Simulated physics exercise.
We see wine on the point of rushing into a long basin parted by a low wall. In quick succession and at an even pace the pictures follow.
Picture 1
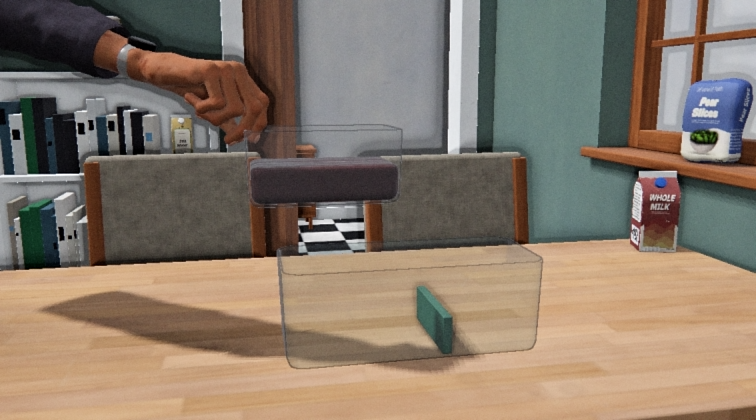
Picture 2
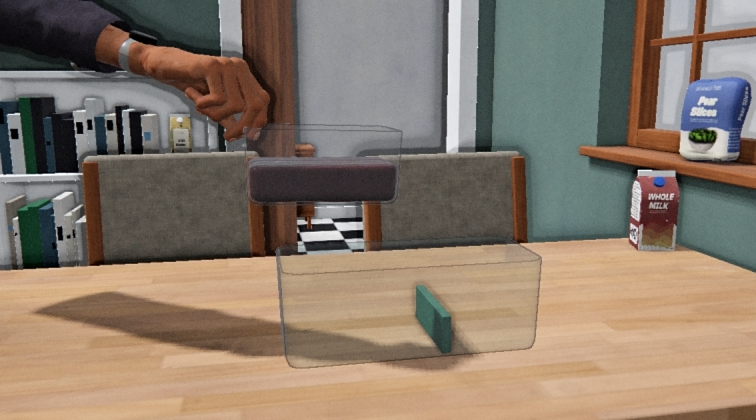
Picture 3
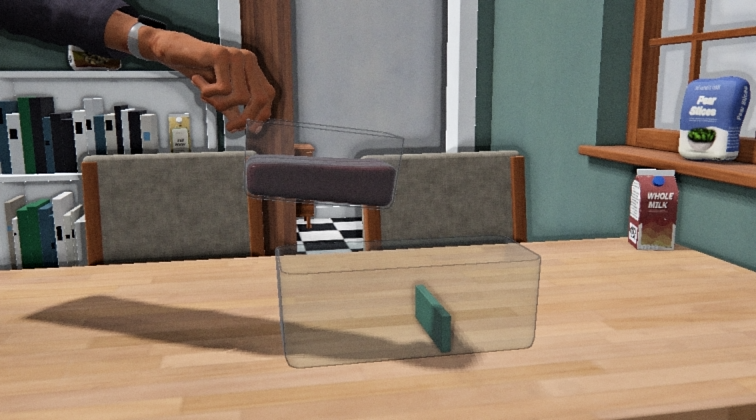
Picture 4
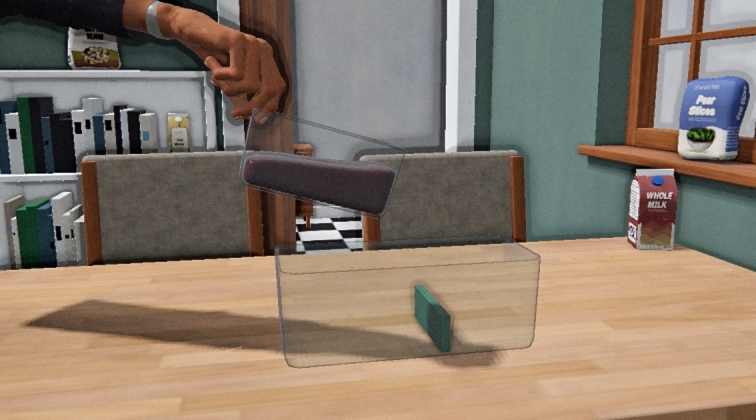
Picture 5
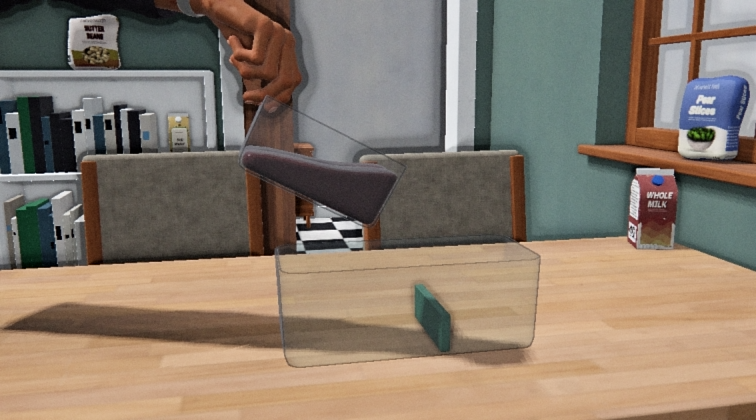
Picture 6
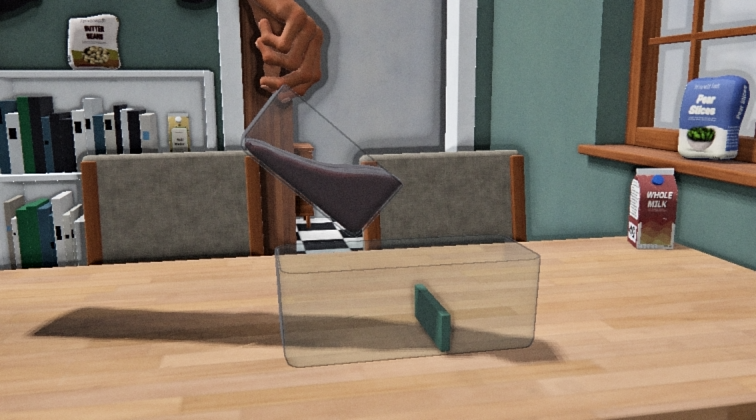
Clear container of dark liquid tilting steadily down to the right beneath a hand, above a long transparent basin with a low green divider.
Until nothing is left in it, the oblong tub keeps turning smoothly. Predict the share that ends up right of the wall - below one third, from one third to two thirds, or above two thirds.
The share is below one third.
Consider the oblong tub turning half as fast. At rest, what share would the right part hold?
35 per cent or thereabouts.
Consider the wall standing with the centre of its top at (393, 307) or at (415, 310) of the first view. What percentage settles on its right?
About 60 % for the first and about 45 % for the second.
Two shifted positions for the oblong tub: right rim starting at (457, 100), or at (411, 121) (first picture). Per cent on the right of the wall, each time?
The first gives 60 %, the second 35 %.
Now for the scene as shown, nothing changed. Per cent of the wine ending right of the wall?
It works out to around 15 percent.
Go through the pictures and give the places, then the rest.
Tilt 0°; pouring edge (394, 129); surface from (250, 165) to (390, 162); the long basin's rim runs from (280, 262) to (524, 249); the wall's top is at (433, 302), in the first picture.
Tilt 2°; pouring edge (393, 130); surface from (248, 163) to (389, 162), in the second picture.
Tilt 7°; pouring edge (395, 137); surface from (247, 160) to (389, 163), in the third picture.
Tilt 16°; pouring edge (397, 148); surface from (245, 156) to (388, 166), in the fourth picture.
Tilt 28°; pouring edge (397, 164); surface from (242, 150) to (390, 169), in the fifth picture.
Tilt 41°; pouring edge (394, 182); surface from (244, 141) to (393, 172); 1 per cent is over the edge, in the sixth picture.
A moment on, the oblong tub is tipped right over and 11 per cent is still to pour, 60 is left of the wall and 10 right of it.
Next, the oblong tub is tipped right over and 1 per cent is still to pour, 69 is left of the wall and 13 right of it.
Then the oblong tub is tipped right over and 0 per cent is still to pour, 76 is left of the wall and 16 right of it.
Later the oblong tub is tipped right over and 0 per cent is still to pour, 76 is left of the wall and 16 right of it.
Finally, 76 per cent lies left of the wall, 16 right of it and 9 outside.
